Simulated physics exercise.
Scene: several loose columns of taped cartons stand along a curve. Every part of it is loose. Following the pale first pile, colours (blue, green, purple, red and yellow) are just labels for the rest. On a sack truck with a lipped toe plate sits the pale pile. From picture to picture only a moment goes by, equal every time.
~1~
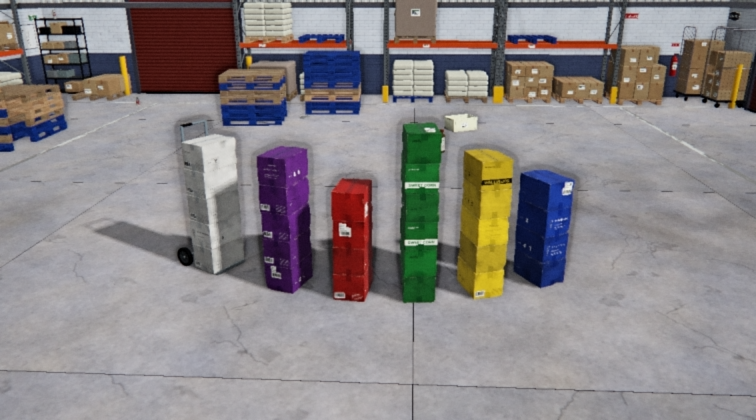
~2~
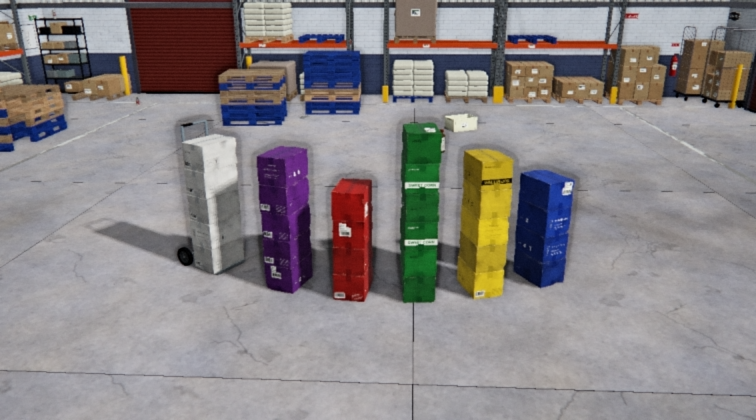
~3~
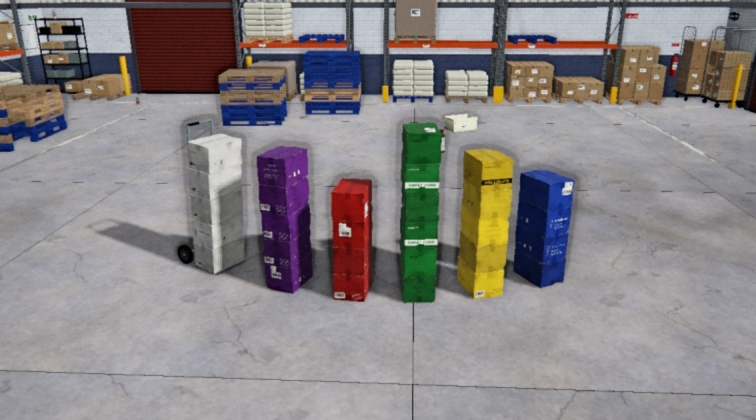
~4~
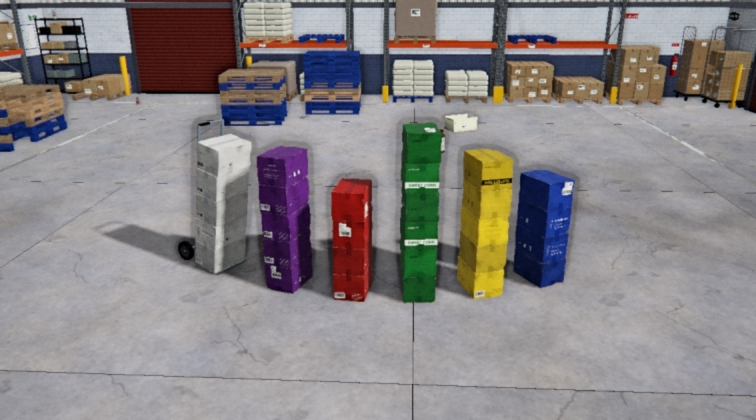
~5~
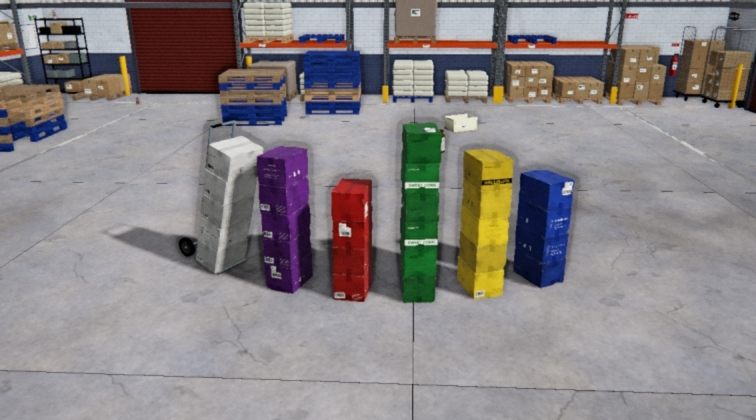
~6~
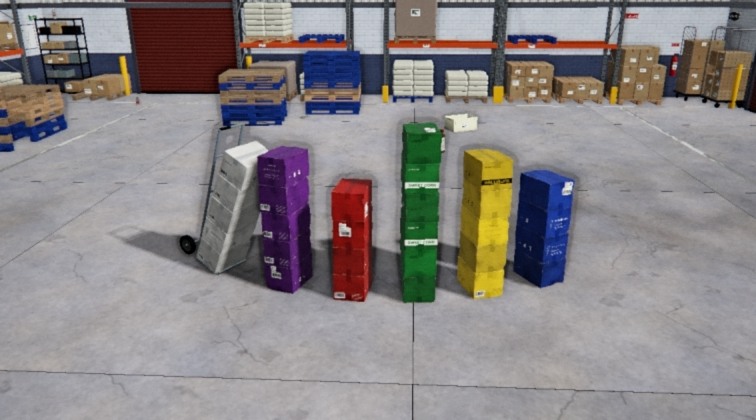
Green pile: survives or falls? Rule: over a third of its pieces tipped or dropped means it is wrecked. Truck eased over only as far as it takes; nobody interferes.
Falls.
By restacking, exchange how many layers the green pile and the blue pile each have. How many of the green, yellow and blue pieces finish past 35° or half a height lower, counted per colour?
The result reads green 4, then yellow 5, then blue 6.
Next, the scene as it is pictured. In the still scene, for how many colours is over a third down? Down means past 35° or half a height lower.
It comes to 5.
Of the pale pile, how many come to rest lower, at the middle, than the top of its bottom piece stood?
Count = 3.
Soon, 5 of the pale pile down; none of the 6 green cartons down (3 of 24 in all colours); top green carton displaced a little; top purple carton tipped well over, half its height lower.
A while on, 5 of the pale pile down; 6 of the 6 green cartons down (18 of 24 in all colours); top green carton tipped steeply, some two heights lower; top purple carton tipped steeply, some two heights lower.
Finally, 5 of the pale pile down; 6 of the 6 green cartons down (22 of 24 in all colours); top green carton on its side; top blue carton upside down. Seen by the last camera, middles, top green carton near (605, 285), top blue carton near (653, 231).
